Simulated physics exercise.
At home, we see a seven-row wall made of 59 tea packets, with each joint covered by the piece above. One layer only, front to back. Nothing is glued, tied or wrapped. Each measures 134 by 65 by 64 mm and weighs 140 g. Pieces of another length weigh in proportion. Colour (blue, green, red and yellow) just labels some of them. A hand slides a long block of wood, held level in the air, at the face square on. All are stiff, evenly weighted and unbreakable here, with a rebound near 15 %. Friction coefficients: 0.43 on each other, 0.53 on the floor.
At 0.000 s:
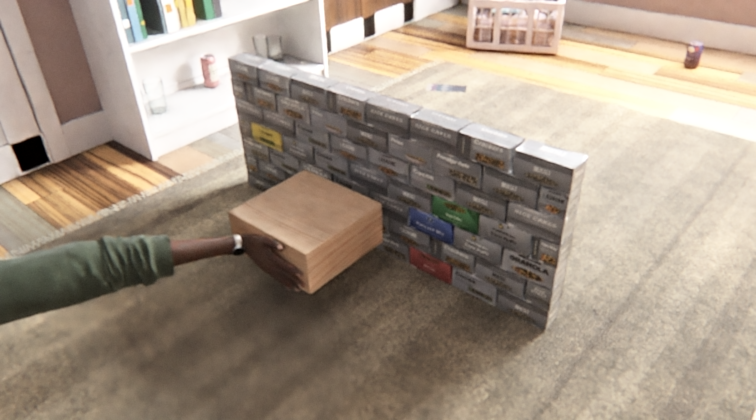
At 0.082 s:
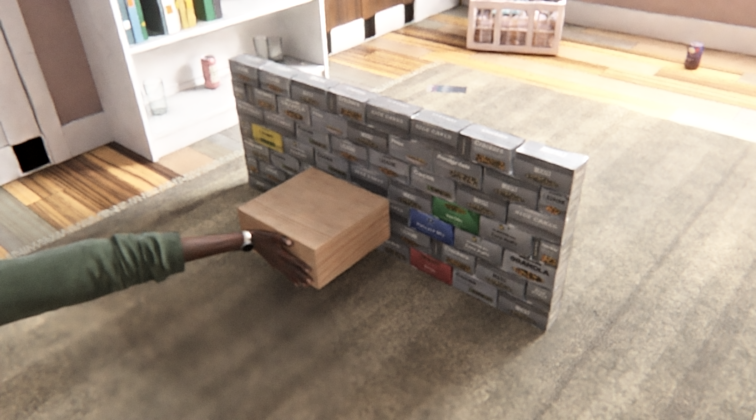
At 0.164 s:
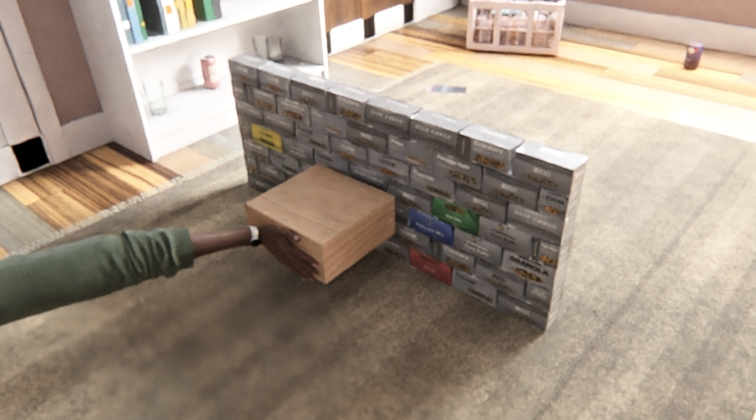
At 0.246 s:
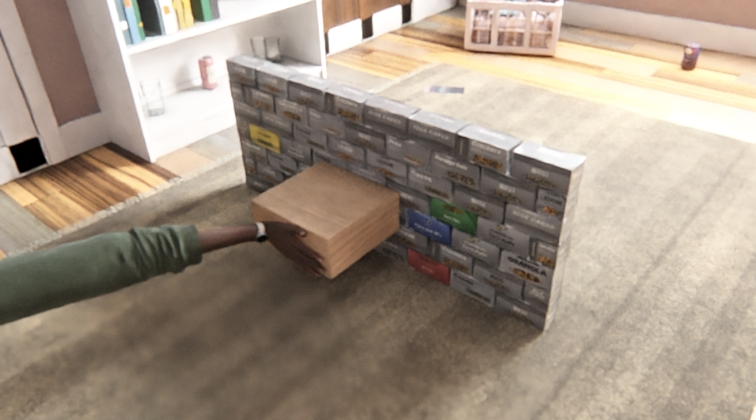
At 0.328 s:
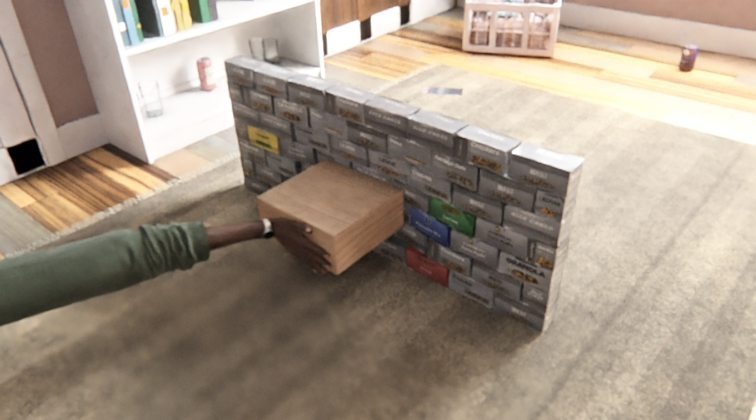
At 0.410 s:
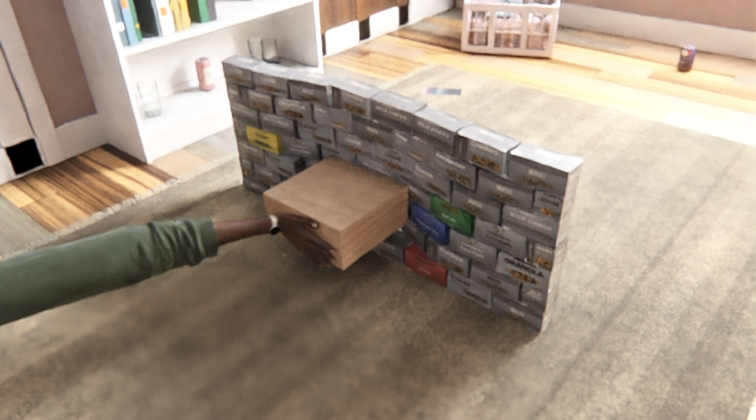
A hand sliding a wooden block through the air up to a wall of stacked grey packets, then pushing some packets inward.
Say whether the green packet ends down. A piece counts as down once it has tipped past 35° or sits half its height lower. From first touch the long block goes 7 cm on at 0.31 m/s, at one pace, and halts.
That packet falls.
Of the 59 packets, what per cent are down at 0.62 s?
At that moment 5 per cent.
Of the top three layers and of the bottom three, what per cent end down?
Top 80, bottom 30 per cent.
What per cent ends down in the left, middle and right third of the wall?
In per cent: Left 40, middle 90, right 40.
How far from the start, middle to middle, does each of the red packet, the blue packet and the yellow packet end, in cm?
Red 0, blue 18, yellow 0.
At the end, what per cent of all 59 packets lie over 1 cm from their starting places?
It is 60 per cent.
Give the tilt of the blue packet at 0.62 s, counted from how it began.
About 10°.
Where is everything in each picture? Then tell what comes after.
In the first picture (each place is the centre of the face we see best), block in hand (376, 223) 8 cm short of touching; green packet (454, 215); yellow packet (266, 137); red packet (429, 266); all as stacked.
The second picture shows block in hand (383, 220) 52 mm short of touching; green packet (454, 216).
The third picture shows block in hand (389, 216) 27 mm short of touching; green packet (454, 216).
The fourth picture shows block in hand (393, 212) 1 mm in; green packet (452, 216).
The fifth picture shows block in hand (398, 209) 24 mm in; green packet (450, 217); blue packet (428, 227) moved 9 mm; 22 have shifted.
The sixth picture shows block in hand (403, 204) 50 mm in; green packet (449, 215) moved 8 mm; blue packet (427, 224) moved 19 mm; yellow packet (261, 140); 29 have shifted.
By 0.62 s, 4 of the 59 packets down; green packet tilted 8°; blue packet tilted 8°.
By 0.82 s, 34 of the 59 packets down; green packet tilted 37°; blue packet tilted 37°.
By 1.08 s, 34 of the 59 packets down; green packet tilted 63°, 18 cm lower; blue packet on its side.
When it is over (1.8 s), 34 of the 59 packets down; green packet on its side; blue packet on its side; yellow packet unmoved. In pixels of the last frame, middles, green packet near (514, 258), blue packet near (472, 248).
